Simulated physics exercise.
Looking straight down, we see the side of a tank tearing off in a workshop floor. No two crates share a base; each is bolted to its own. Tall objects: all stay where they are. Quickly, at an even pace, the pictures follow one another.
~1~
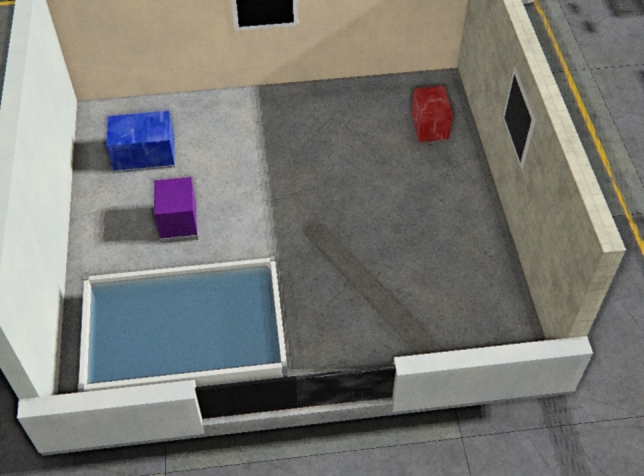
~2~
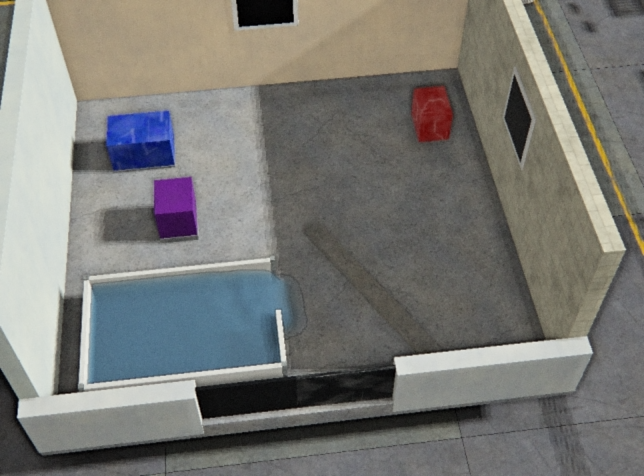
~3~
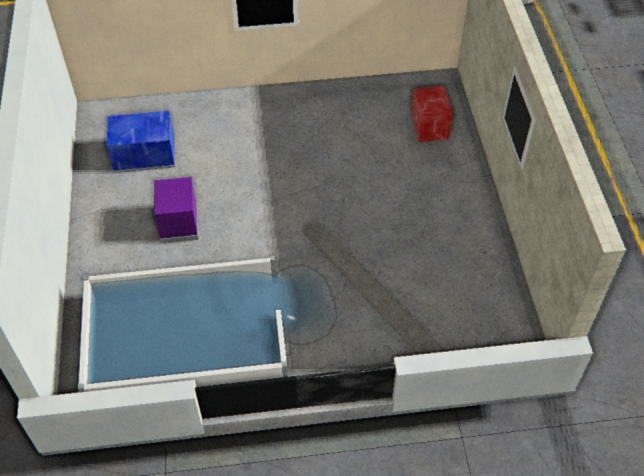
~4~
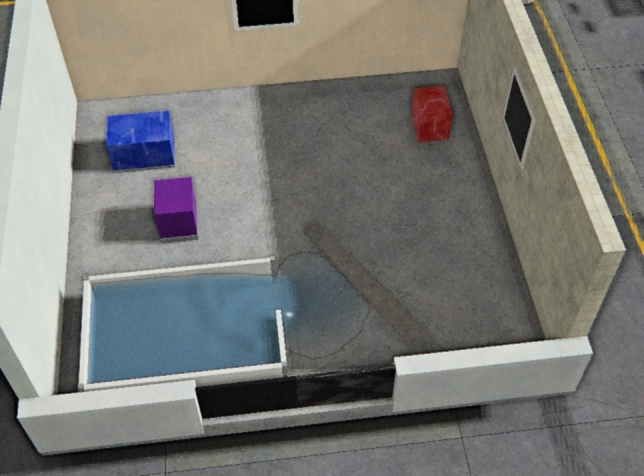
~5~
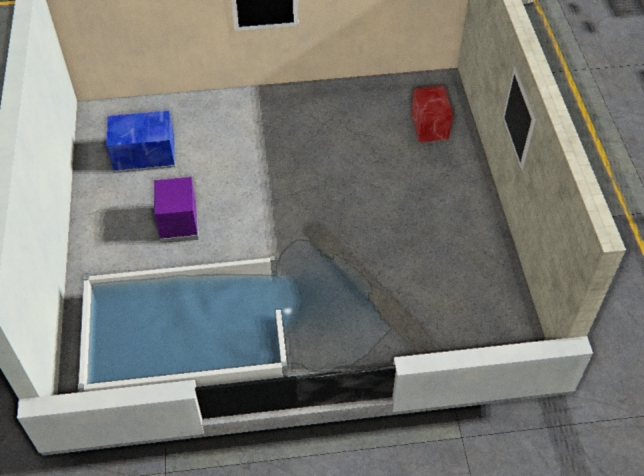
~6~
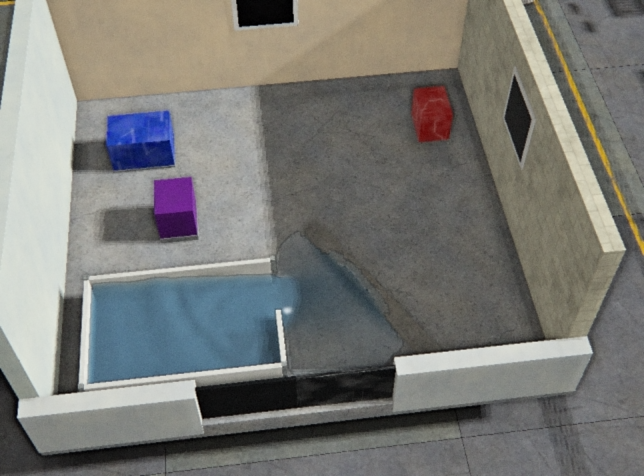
A white-rimmed tank of blue water fills the near left corner of a grey-floored, walled workshop space, seen from high above at a steep angle by a still camera. A blue crate and a purple one stand behind it, with a red crate far right. A gap opens in the tank's right side, and water pours out, spreading rightward in a thin sheet along a diagonal strip.
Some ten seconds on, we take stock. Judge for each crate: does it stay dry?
My prediction: The purple crate is missed by the water this time, the red crate is not missed by the water this time, the blue crate is not missed by the water this time.
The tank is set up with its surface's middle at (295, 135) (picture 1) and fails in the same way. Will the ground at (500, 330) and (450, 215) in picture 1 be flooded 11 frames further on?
The first spot is not reached, while the second is wetted.
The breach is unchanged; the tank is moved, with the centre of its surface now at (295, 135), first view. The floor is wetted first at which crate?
The red crate.
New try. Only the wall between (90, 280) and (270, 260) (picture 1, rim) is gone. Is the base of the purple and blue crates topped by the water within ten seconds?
Purple crate: Overtopped; blue crate: Overtopped.
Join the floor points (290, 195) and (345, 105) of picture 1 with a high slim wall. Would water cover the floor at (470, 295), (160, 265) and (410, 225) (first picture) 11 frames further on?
Taking the three spots in order: Soaked, spared, soaked.
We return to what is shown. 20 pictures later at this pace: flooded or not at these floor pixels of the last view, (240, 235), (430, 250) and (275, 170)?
First inundated, second inundated, third inundated.
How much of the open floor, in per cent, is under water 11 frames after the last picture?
Around 35 in a hundred.
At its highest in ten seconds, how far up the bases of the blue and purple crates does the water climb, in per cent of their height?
In order: 180% and 60%.
A moment on, water covers 15 % of the floor; the purple crate not reached, the red crate not reached, the blue crate not reached.
Next, water covers 35 % of the floor; the purple crate water round its plinth, the red crate not reached, the blue crate not reached.
Then, water covers 45 % of the floor; the purple crate water round its plinth, the red crate water round its plinth, the blue crate water round its plinth.
Later, water covers 65 % of the floor; the purple crate water round its plinth, the red crate water round its plinth, the blue crate water round its plinth.
In the end, water covers 95 % of the floor; the purple crate stayed above the water, the red crate was topped, the blue crate was topped.
